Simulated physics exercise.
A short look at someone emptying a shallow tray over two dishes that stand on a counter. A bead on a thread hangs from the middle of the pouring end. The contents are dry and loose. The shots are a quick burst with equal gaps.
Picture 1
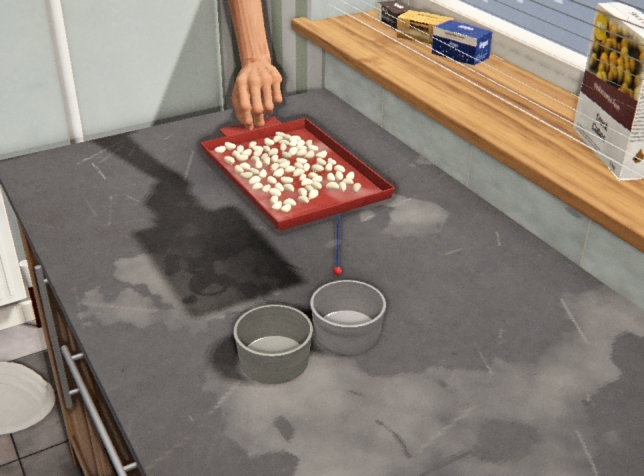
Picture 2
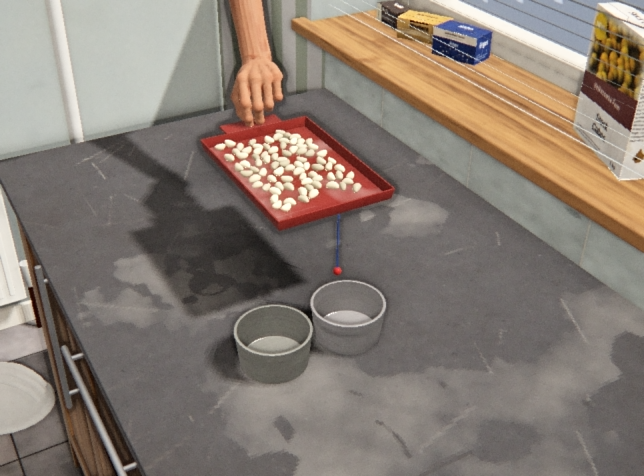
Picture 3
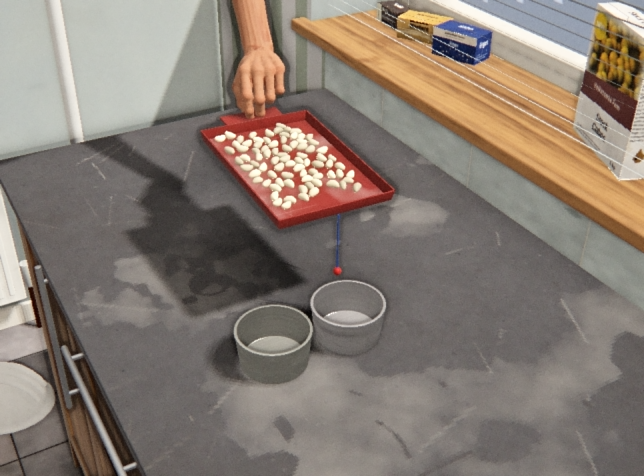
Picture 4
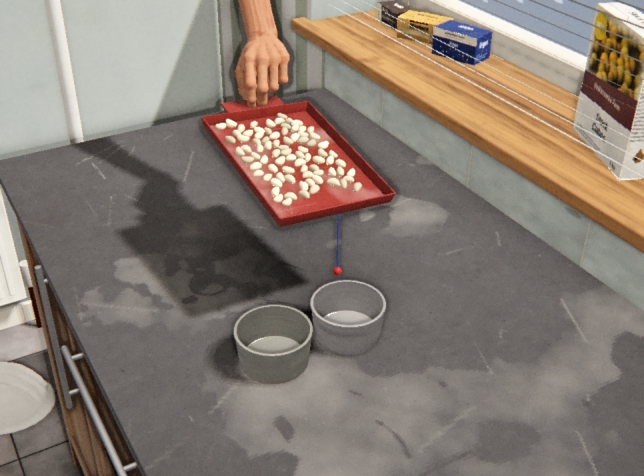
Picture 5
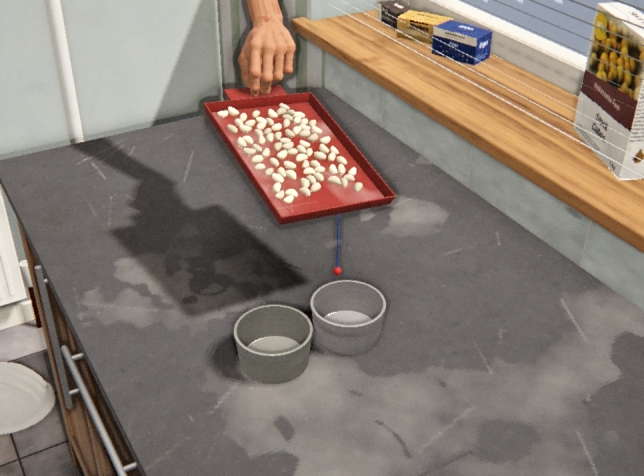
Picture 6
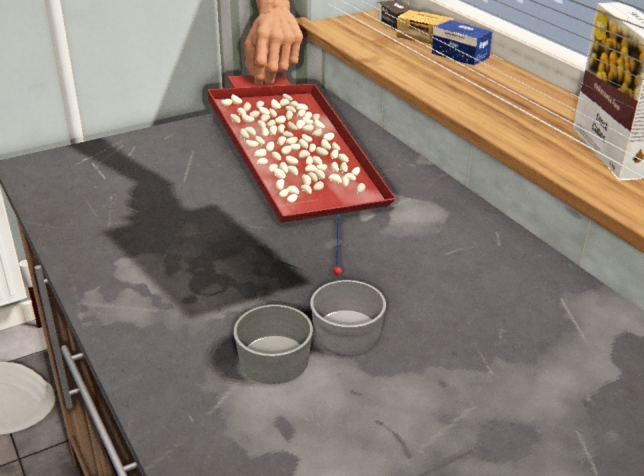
Red tray of white beans tilting gradually above two small grey dishes on a dark counter, a hand raising its far end.
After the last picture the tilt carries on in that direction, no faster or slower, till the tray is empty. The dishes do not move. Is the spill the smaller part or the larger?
In the dishes lies under half of it.
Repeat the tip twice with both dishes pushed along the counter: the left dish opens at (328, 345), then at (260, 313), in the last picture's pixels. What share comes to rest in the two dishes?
In turn 0 and 10 in a hundred.
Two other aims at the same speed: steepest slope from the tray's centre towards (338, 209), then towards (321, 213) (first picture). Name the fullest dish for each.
At the first place the right dish, at the second the dish on the right.
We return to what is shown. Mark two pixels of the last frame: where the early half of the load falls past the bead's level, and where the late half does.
The first part at (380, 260); the rest at (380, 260).
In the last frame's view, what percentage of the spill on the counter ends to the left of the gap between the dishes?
About 0 per cent.
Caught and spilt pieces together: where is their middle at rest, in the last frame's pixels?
Around (391, 308).
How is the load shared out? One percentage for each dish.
The left dish has 0 per cent, the right dish has 20.
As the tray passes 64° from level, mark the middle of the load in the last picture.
Close to (362, 185).
Soon after the last picture, tray tipped steeply; nearly all on the tray; a stray few in the air.
A little later, tray tipped past a quarter turn; most on the tray; a stray few in the right dish; about a quarter outside both.
Later still, tray tipped past a quarter turn; about a quarter in the right dish; most outside both.
At rest, tray tipped past a quarter turn; none in the left dish; about a quarter in the right dish; most outside both.
